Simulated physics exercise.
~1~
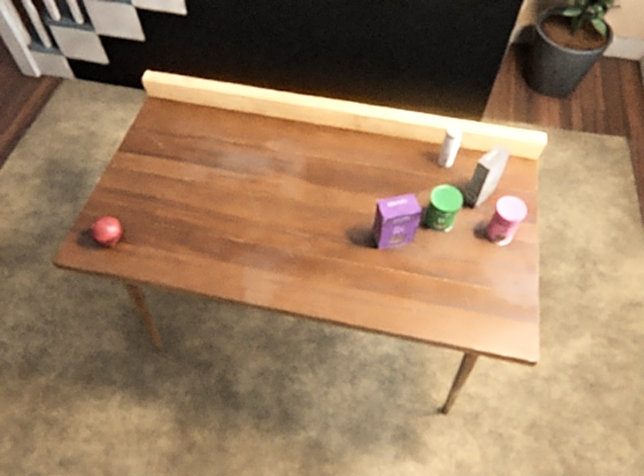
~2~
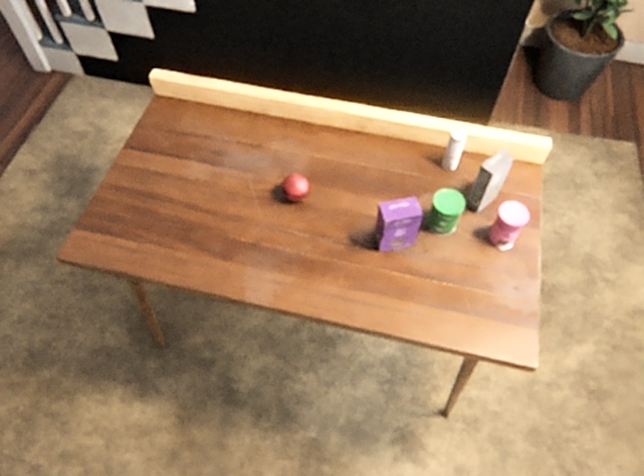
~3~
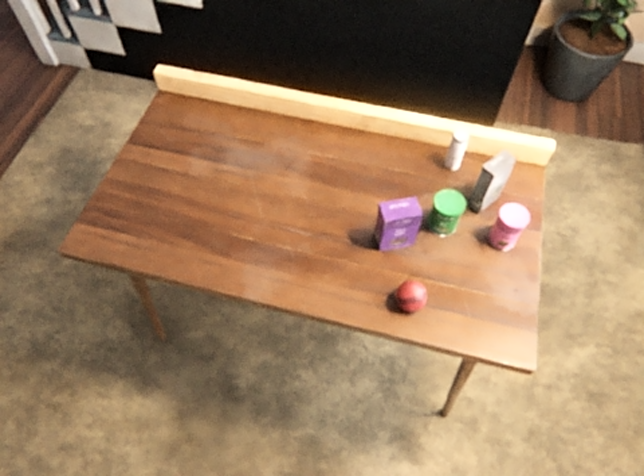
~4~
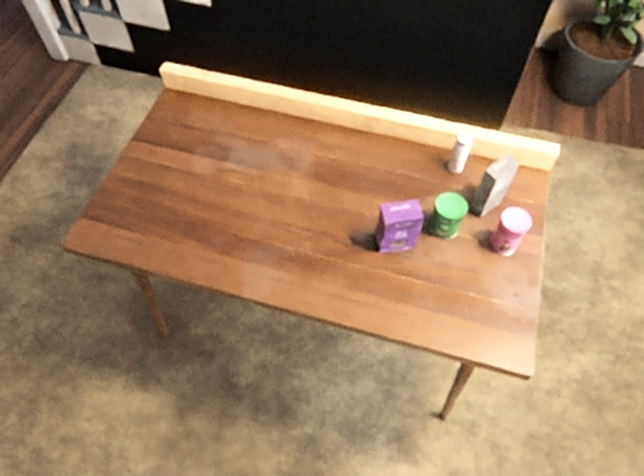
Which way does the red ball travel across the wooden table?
The red ball travels to the right, as the viewer sees it.
